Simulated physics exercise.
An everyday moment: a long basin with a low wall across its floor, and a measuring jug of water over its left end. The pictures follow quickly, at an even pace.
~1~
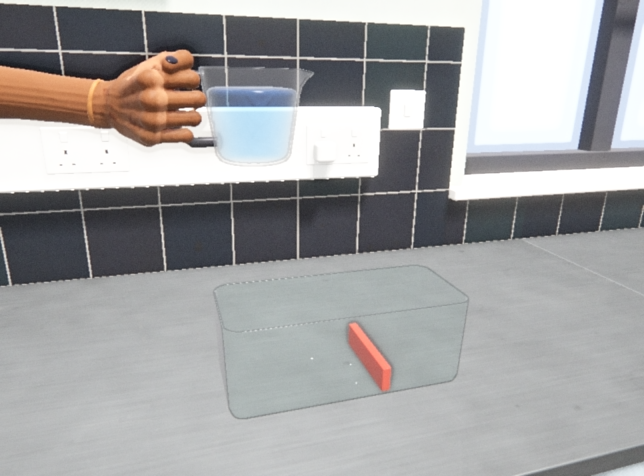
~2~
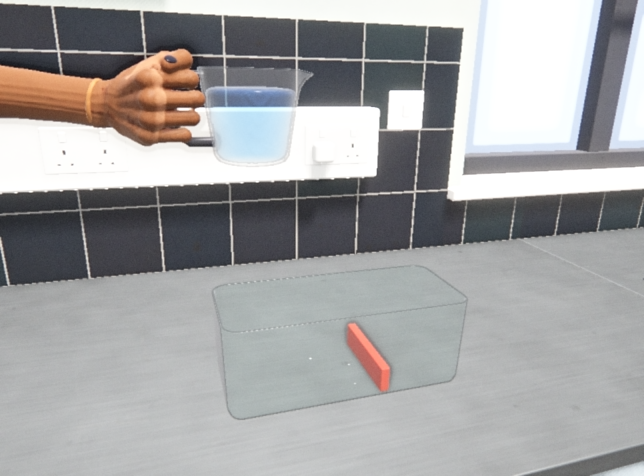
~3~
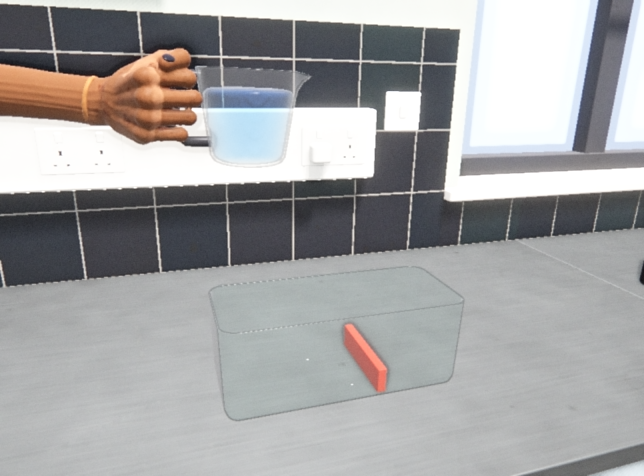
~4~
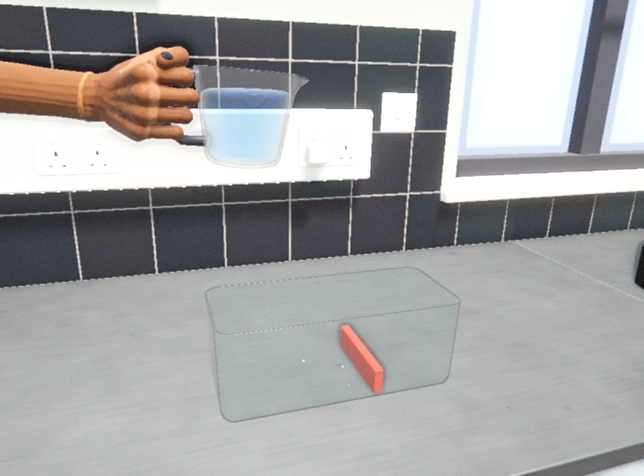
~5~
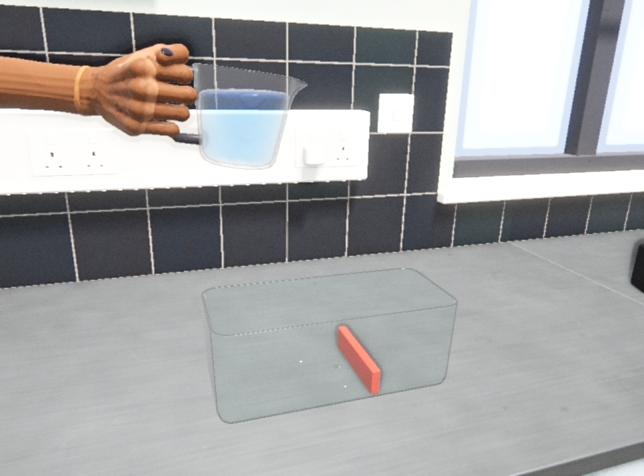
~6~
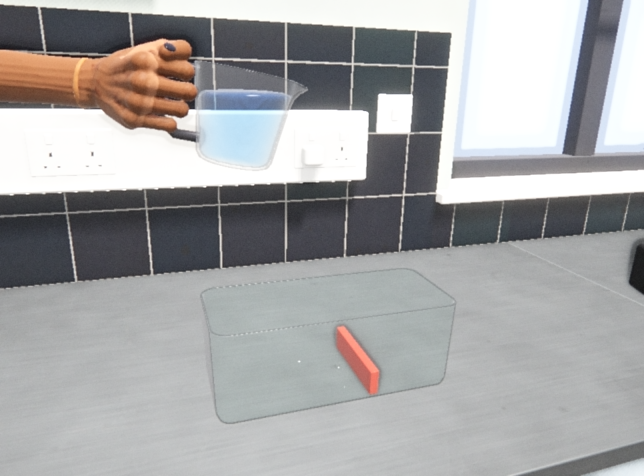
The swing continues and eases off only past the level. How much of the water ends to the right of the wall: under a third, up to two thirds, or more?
It comes to from a third to two thirds.
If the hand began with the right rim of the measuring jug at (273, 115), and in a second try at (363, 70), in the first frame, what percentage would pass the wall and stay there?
Roughly 10 per cent, and 75 per cent.
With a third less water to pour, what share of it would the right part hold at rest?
About 15 per cent.
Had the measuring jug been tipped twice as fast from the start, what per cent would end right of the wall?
Some 20 per cent.
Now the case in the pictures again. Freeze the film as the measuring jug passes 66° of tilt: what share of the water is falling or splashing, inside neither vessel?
About 25 per cent.
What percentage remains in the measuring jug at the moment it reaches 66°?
Near 70 %.
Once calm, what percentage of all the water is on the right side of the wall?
Roughly 45 in a hundred.
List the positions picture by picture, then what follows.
Tilt 0°; pouring edge (313, 72); surface from (206, 90) to (294, 91); the long basin's rim runs from (218, 309) to (447, 282); the wall's top is at (368, 345), in the first picture.
Tilt 0°; pouring edge (312, 73); surface from (205, 90) to (293, 91), in the second picture.
Tilt 2°; pouring edge (310, 75); surface from (202, 90) to (290, 92), in the third picture.
Tilt 4°; pouring edge (308, 79); surface from (199, 91) to (289, 93), in the fourth picture.
Tilt 7°; pouring edge (307, 84); surface from (198, 92) to (288, 94), in the fifth picture.
Tilt 11°; pouring edge (307, 88); surface from (198, 92) to (289, 95), in the sixth picture.
A moment on, the measuring jug is tipped part way and 71 per cent is still to pour, 2 is left of the wall and 3 right of it.
Next, the measuring jug is tipped right over and 8 per cent is still to pour, 28 is left of the wall and 45 right of it.
Then the measuring jug is tipped right over and 0 per cent is still to pour, 51 is left of the wall and 47 right of it.
Later the measuring jug is tipped right over and 0 per cent is still to pour, 51 is left of the wall and 47 right of it.
In the end 51 per cent lies left of the wall, 47 right of it and 3 outside.
